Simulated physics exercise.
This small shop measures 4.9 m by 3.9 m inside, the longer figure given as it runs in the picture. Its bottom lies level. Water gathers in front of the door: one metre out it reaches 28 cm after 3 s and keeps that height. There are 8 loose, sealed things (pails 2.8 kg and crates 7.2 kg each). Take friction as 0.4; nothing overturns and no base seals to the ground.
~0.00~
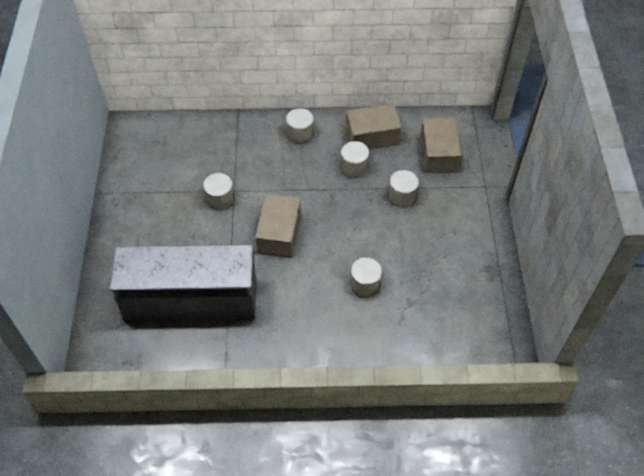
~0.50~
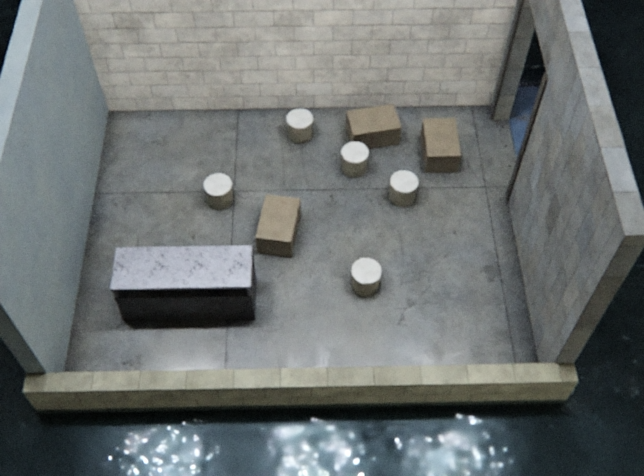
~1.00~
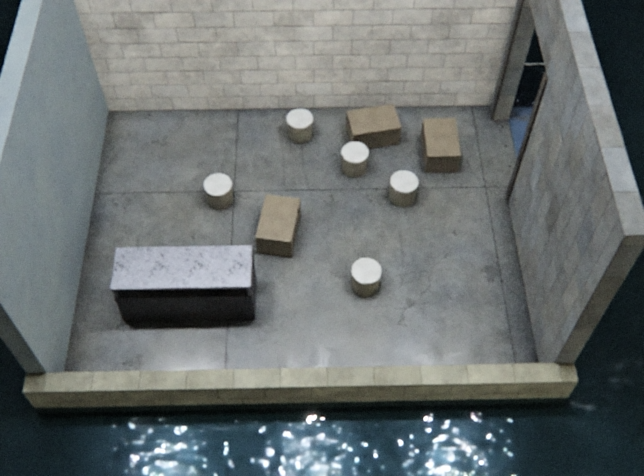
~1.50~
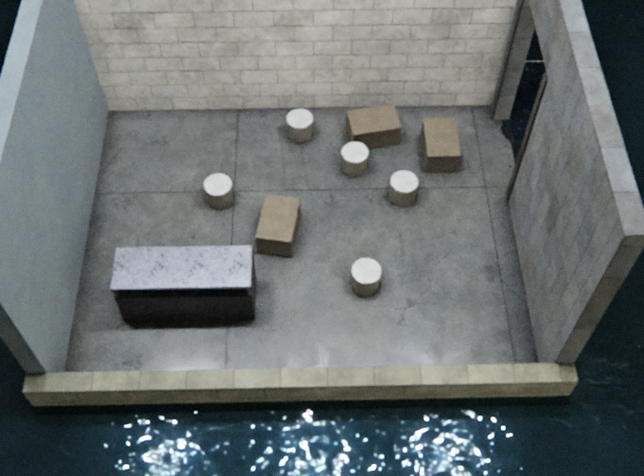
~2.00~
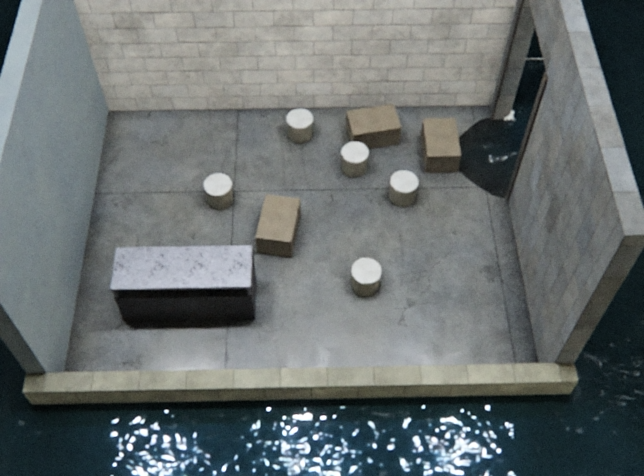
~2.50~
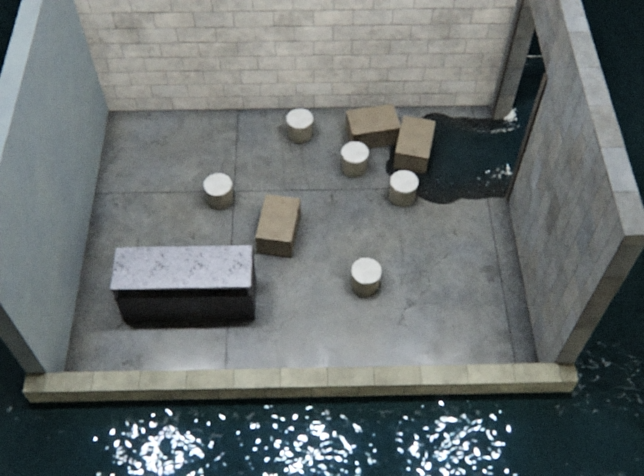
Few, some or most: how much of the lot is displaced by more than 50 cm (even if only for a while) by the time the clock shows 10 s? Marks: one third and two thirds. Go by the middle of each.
It is at least two thirds.
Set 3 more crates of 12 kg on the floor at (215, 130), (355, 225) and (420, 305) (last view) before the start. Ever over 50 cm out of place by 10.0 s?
In that order: More, more, short of it.
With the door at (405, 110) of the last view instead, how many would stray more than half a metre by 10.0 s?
Then 7.
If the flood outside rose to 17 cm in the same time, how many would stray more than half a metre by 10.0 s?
Then 7.
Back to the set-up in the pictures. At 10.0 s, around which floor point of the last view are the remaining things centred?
Around (216, 275).
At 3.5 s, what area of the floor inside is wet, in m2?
Roughly 5.5 m2.
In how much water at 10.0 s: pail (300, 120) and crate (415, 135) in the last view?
About 18 and 16 cm.
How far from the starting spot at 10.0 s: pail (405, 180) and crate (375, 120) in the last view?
In that order: 200 cm, 250 cm.
After 3.5 s 2 of 8 are over 50 cm from their spots; 1 afloat.
After 4.5 s 6 of 8 are over 50 cm from their spots; 3 afloat.
After 7.0 s 8 of 8 are over 50 cm from their spots; 8 afloat.
After 10.0 s 8 of 8 are over 50 cm from their spots, and 8 have been at some point; 8 afloat.
